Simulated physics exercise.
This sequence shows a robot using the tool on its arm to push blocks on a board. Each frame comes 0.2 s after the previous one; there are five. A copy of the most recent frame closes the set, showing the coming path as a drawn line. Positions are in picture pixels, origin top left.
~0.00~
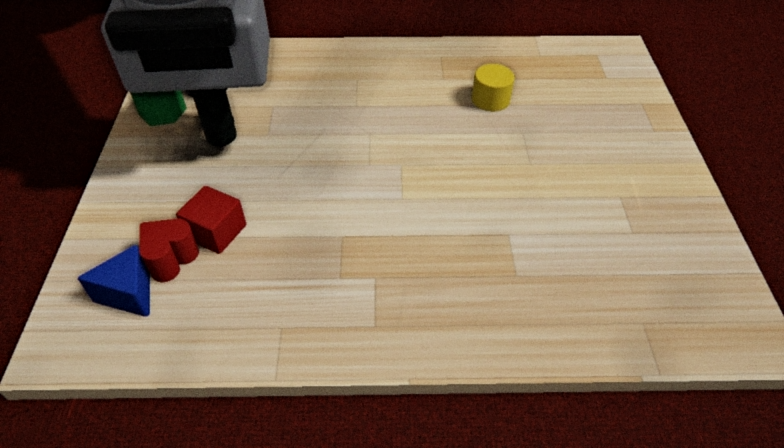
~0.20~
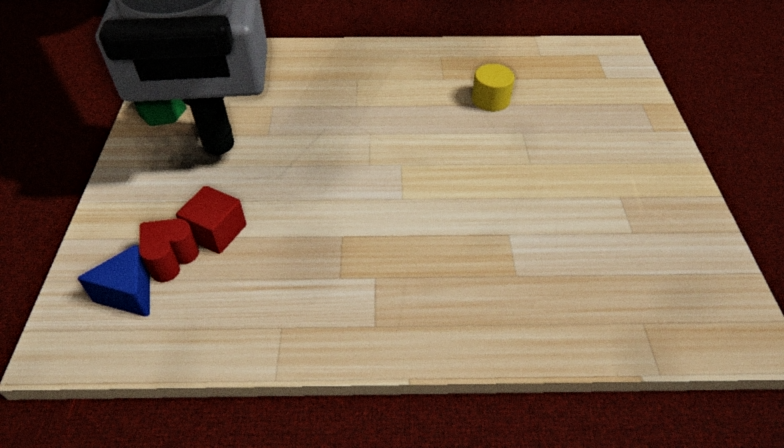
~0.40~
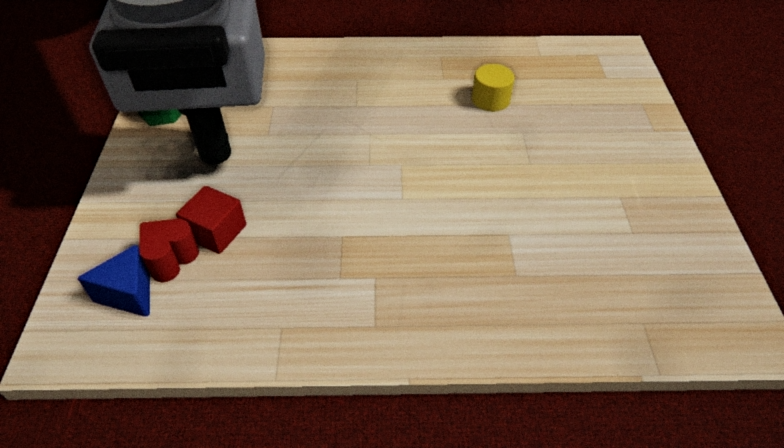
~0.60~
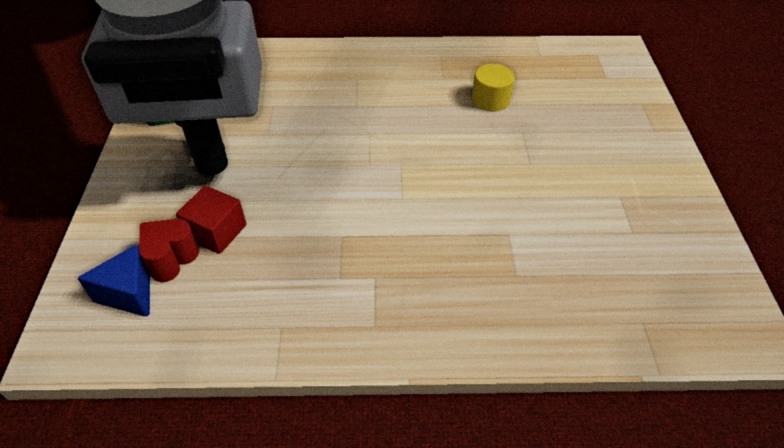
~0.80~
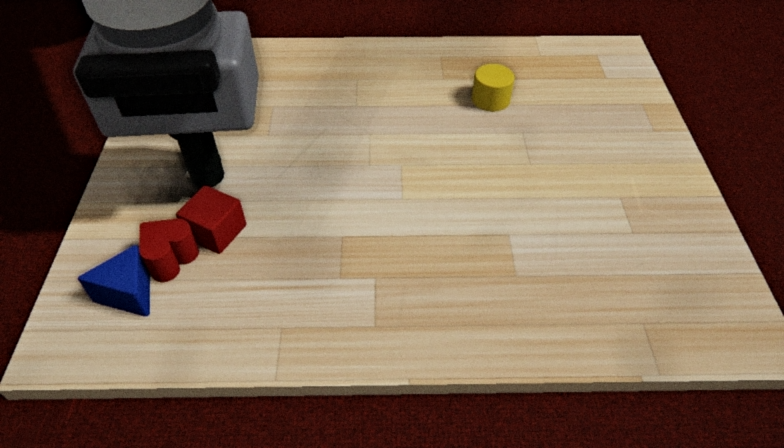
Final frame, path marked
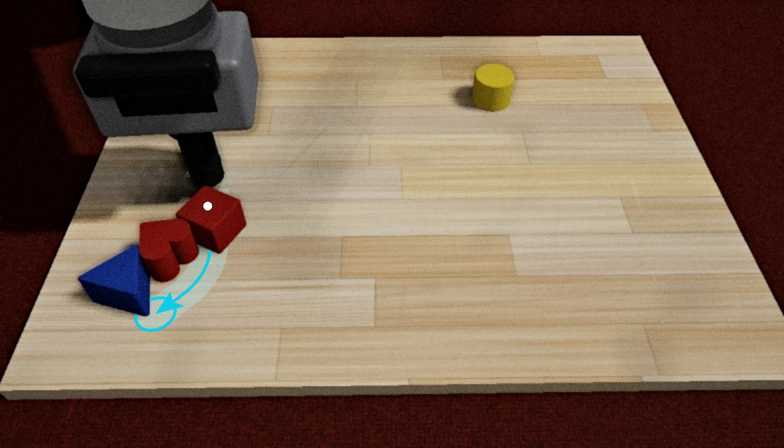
A robot arm with a black tip moved down the left side of a wooden board toward the red and blue blocks, covering a green block behind it, while every block stayed still.
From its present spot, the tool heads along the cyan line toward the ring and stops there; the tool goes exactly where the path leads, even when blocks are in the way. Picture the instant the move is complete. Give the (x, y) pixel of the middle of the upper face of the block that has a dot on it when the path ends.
The middle of its upper face will lie at (231, 267).
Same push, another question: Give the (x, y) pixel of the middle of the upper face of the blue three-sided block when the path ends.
My estimate: (48, 287).
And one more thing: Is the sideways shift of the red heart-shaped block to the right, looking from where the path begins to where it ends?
That would be a yes.
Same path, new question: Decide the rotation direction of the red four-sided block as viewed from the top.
Looking down, it rotates anti-clockwise.
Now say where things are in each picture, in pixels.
Lower end of the tool at (222, 138), tops of blocks, blue three-sided block at (116, 271), red heart-shaped block at (160, 235), red four-sided block at (208, 206), in the first picture.
Tool at (219, 146), blocks as before, in the second picture.
Tool at (216, 155), blocks as before, in the third picture.
Tool at (212, 166), blocks as before, in the fourth picture.
Tool at (208, 178), blue three-sided block at (116, 271), red heart-shaped block at (160, 235), red four-sided block at (208, 206), in the fifth picture.
The drawn path runs from (213, 190) through (211, 230) and (202, 274) to (156, 314); the dot is on the red four-sided block.
One third of the way, tool at (207, 217); blue three-sided block at (111, 272); red heart-shaped block at (162, 252), turned 55° clockwise; red four-sided block at (220, 237), turned 25° anticlockwise.
Two thirds of the way, tool at (197, 262); blue three-sided block at (98, 276), turned 15° anticlockwise; red heart-shaped block at (151, 264), turned 80° clockwise; red four-sided block at (231, 265), turned 80° anticlockwise.
At the end, tool at (149, 302); blue three-sided block at (48, 287); red heart-shaped block at (97, 293), turned 115° clockwise; red four-sided block at (231, 266), turned 85° anticlockwise.
